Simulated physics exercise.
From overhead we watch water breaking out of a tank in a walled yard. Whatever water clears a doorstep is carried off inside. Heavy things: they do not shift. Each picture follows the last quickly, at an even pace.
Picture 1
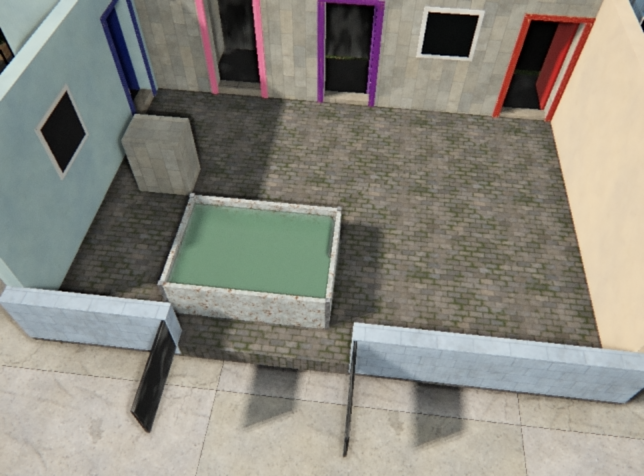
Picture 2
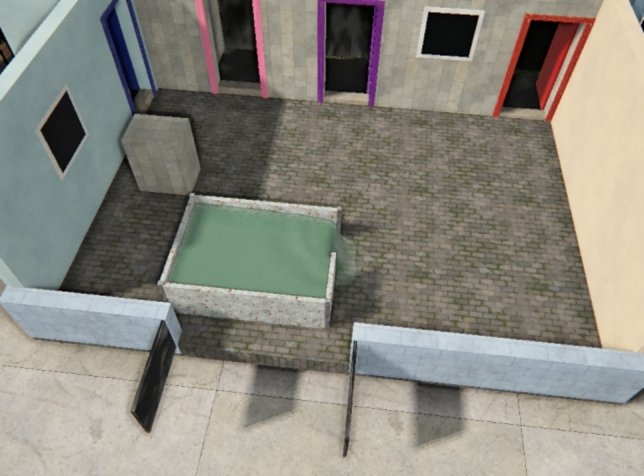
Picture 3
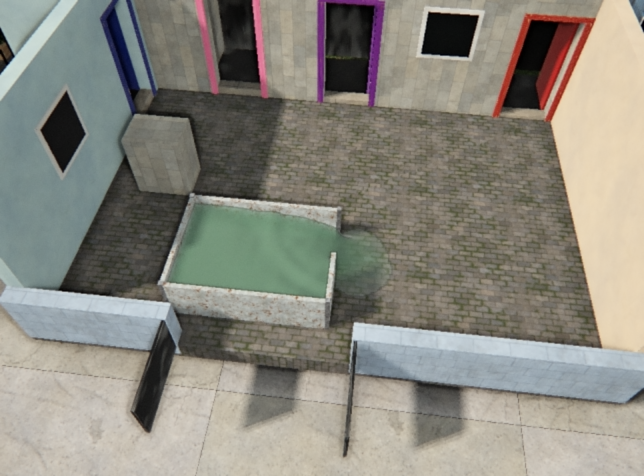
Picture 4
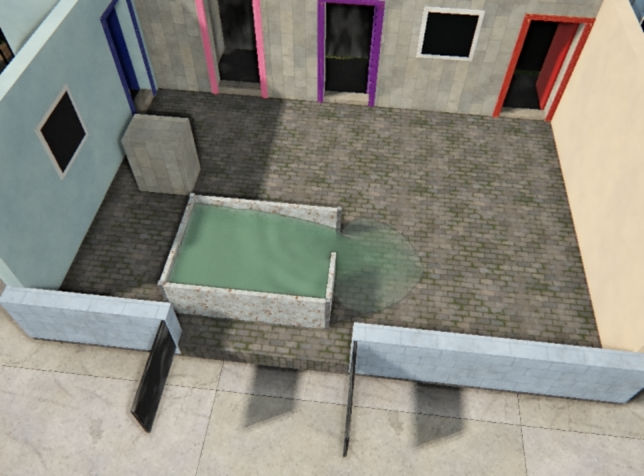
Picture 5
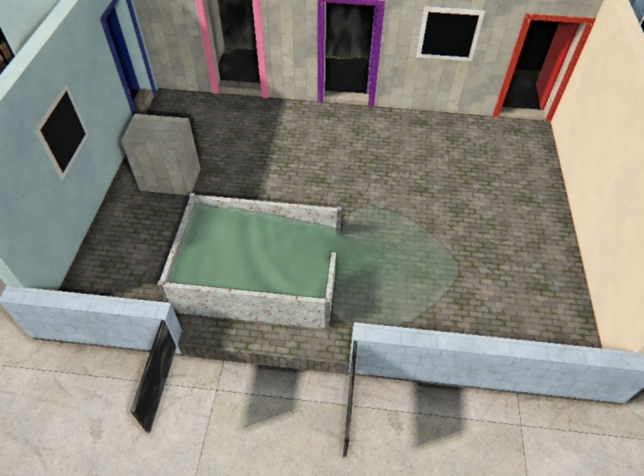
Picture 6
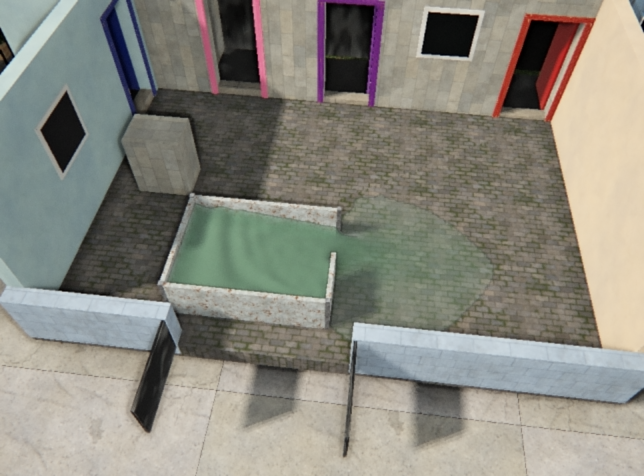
In this clip, seen from above, green water sits still in an open stone tank in a walled yard, then pours through a gap in the tank's right side and spreads rightward across the dark paving in a widening sheet.
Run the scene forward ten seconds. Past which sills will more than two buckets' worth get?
The blue door keeps it to two buckets or less; the purple door keeps it to two buckets or less; the red door lets more than two buckets past; the pink door keeps it to two buckets or less.
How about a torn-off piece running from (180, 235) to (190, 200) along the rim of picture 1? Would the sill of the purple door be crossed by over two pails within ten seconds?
Purple door: Under the line.
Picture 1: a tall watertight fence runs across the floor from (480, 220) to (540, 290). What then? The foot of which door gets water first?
The door marked red.
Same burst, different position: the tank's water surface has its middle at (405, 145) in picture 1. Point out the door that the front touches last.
The one you want is the one in blue.
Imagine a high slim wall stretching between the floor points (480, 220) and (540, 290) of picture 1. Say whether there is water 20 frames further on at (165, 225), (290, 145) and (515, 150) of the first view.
Taking the points in order, they are high and dry, high and dry and inundated.
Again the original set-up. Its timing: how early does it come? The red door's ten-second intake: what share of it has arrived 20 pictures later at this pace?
Result: 10 % of the ten-second total.
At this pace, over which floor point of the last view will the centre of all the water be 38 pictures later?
The spot I would choose is (411, 238).
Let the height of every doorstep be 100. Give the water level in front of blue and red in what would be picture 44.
First 0 percent, then 260 percent.
A moment on, water covers 30 % of the floor; the blue door not reached, the purple door not reached, the red door not reached, the pink door not reached.
Next, water covers 40 % of the floor; the blue door not reached, the purple door not reached, the red door not reached, the pink door not reached.
Then, water covers 40 % of the floor; the blue door not reached, the purple door not reached, the red door under two buckets in, the pink door not reached.
Later, water covers 45 % of the floor; the blue door not reached, the purple door not reached, the red door far over two buckets in, the pink door not reached.
In the end, water covers 80 % of the floor; the blue door not reached, the purple door wet at the sill, nothing in, the red door far over two buckets in, the pink door wet at the sill, nothing in.
